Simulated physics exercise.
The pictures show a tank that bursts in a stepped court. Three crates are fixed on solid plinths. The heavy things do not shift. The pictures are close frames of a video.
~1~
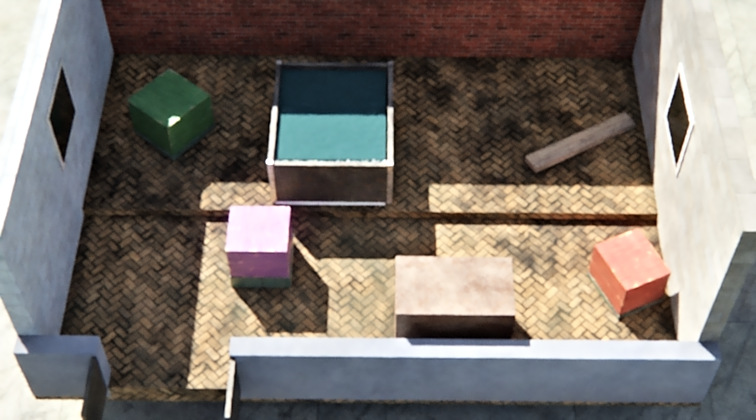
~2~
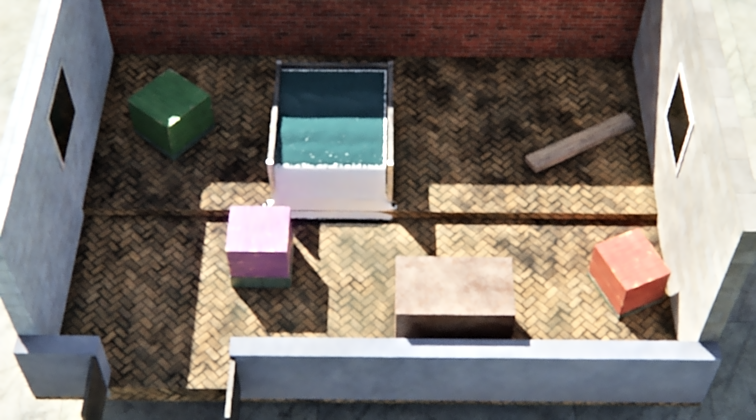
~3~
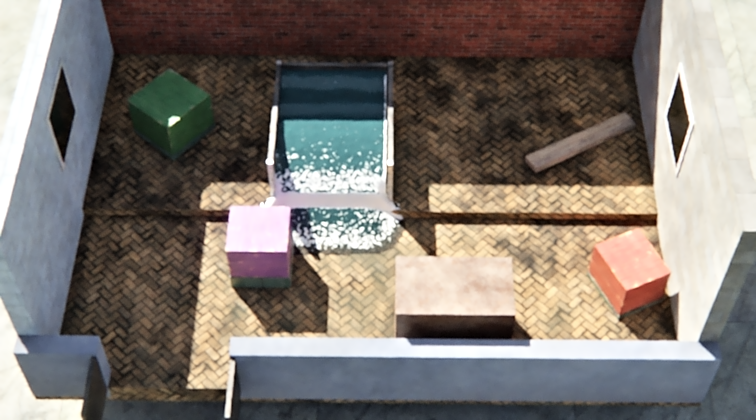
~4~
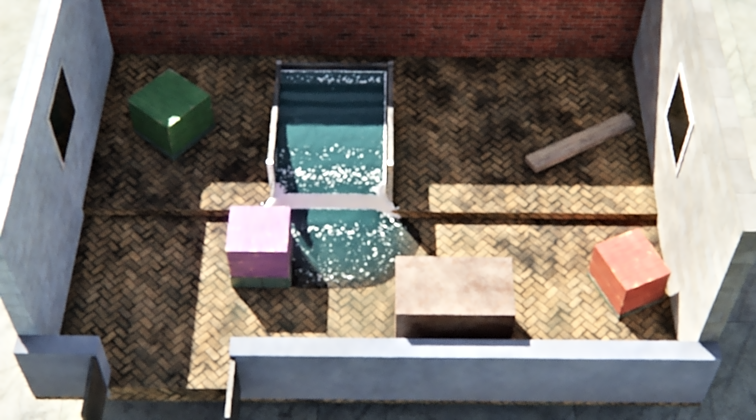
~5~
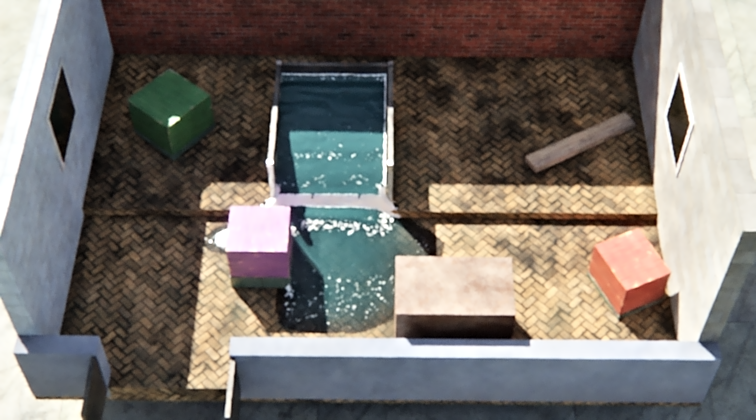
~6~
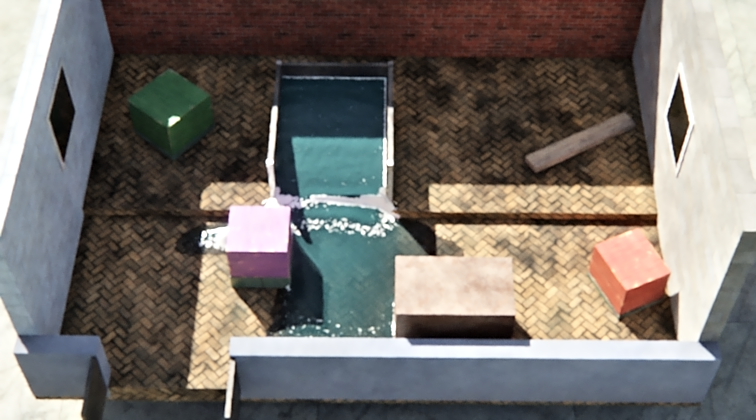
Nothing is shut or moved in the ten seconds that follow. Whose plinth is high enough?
In the end: The green crate stays dry; the red crate gets wet; the purple crate gets wet.
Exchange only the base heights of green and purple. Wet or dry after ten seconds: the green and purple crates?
In short: Green is spared, purple gets wet.
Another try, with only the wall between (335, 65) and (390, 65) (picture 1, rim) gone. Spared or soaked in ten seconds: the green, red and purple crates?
Green crate is topped; red crate takes water; purple crate is spared.
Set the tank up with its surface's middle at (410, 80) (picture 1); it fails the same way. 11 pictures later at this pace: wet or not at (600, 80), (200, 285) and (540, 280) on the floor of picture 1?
In that order: Free of water, no water, awash.
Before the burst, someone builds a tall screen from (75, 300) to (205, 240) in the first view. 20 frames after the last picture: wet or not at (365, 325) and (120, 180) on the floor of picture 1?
One after the other: Awash, no water.
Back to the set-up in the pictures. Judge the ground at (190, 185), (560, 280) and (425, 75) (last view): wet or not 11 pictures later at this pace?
In turn: Free of water, covered, no water.
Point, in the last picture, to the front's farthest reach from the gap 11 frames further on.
Close to (674, 374).
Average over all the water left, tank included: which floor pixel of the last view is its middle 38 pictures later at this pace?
At about (338, 283).
A moment on, water covers 25 % of the floor; the green crate not reached, the red crate not reached, the purple crate water round its plinth.
Next, water covers 40 % of the floor; the green crate not reached, the red crate water round its plinth, the purple crate water round its plinth.
Then, water covers 45 % of the floor; the green crate not reached, the red crate water round its plinth, the purple crate water round its plinth.
Later, water covers 50 % of the floor; the green crate water round its plinth, the red crate water round its plinth, the purple crate water round its plinth.
In the end, water covers 45 % of the floor; the green crate stayed above the water, the red crate was topped, the purple crate was topped.
